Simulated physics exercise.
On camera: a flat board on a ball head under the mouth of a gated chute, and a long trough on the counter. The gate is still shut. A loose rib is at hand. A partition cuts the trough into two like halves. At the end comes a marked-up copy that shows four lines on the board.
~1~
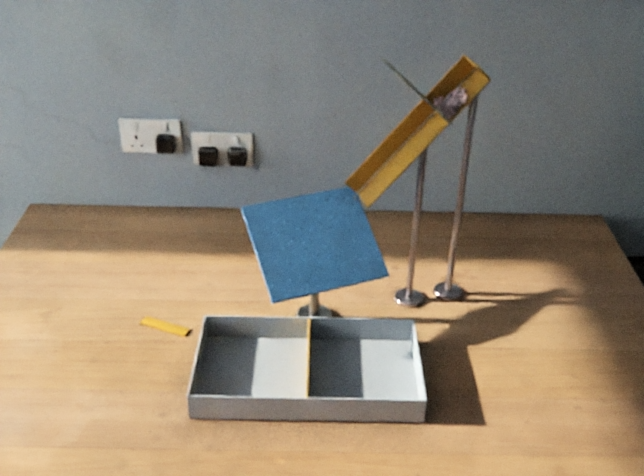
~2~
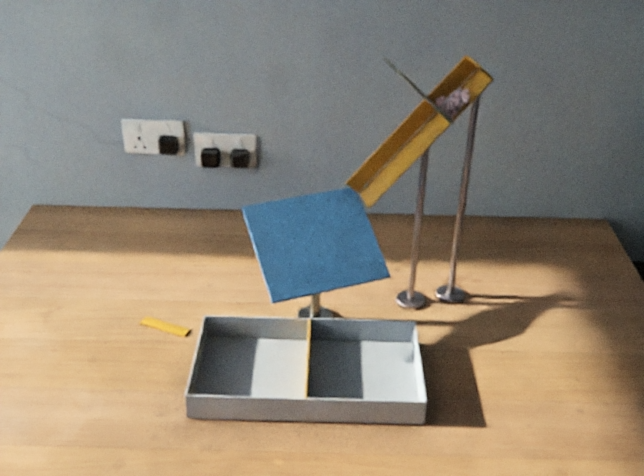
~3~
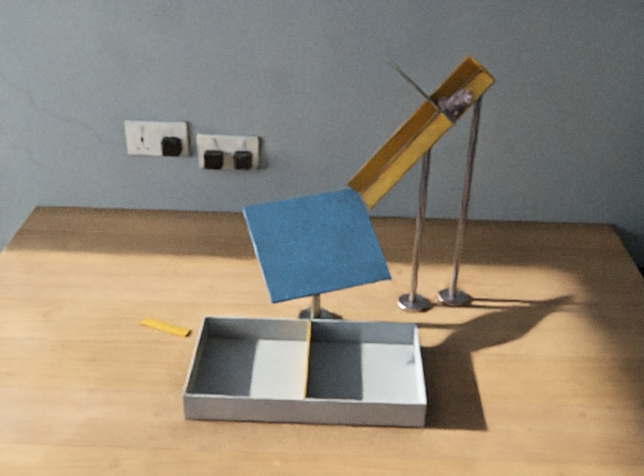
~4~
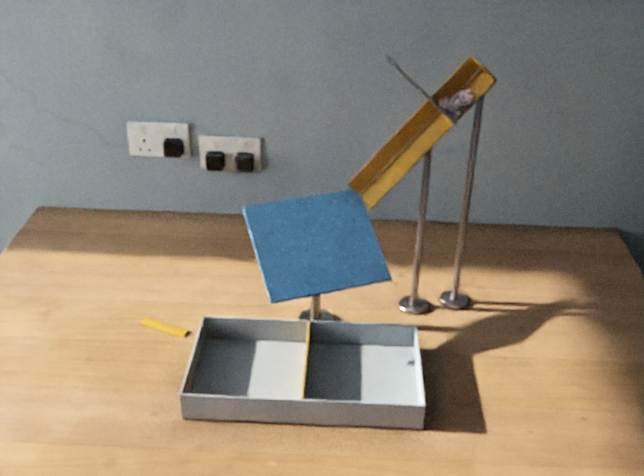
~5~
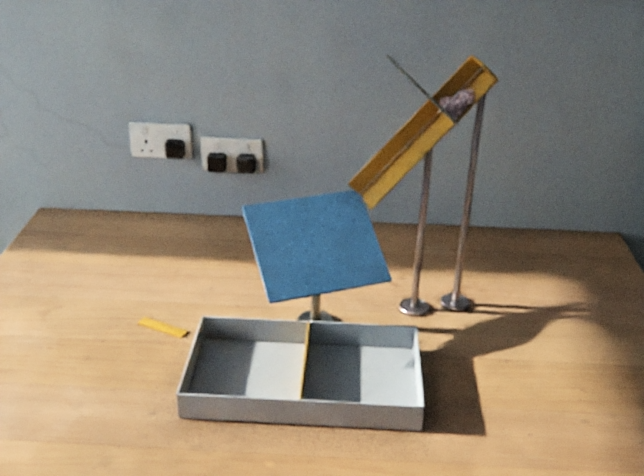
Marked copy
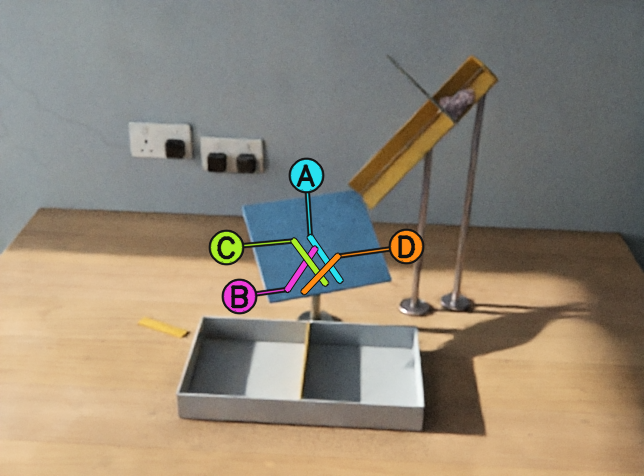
On a wooden counter, a yellow chute holding a pinkish load stands above a tilted blue board and divided tray, nothing visibly moving.
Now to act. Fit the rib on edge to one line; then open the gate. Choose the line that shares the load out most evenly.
Best: B.
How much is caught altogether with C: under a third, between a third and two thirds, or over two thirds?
It is over two thirds.
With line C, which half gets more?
Right.
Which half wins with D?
The left half.
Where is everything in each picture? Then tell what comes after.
Load behind the gate at (451, 106), sugar pearls; lip of the chute at (363, 201), sloping fairly steeply, in the first frame.
Middle of the board at (316, 241), tilted fairly steeply; middle of its low edge at (333, 289); of its high edge at (300, 196), in the second frame.
Front corners of the trough at (183, 395) and (426, 404); front end of its middle wall at (304, 399), in the third frame.
Middle of the load at (457, 107); lip at (366, 203), in the fourth frame.
Middle of the load at (458, 106); lip at (367, 203), in the fifth frame.
On the marked copy, line A from (310, 237) to (339, 280); line B from (314, 249) to (287, 289); line C from (293, 240) to (325, 283); line D from (337, 256) to (304, 291).
With A, of what is caught, a small part in the left half, nearly all in the right.
With B, of what is caught, about half in the left half, about half in the right.
With C, of what is caught, a stray few in the left half, nearly all in the right.
With D, of what is caught, most in the left half, about a quarter in the right.
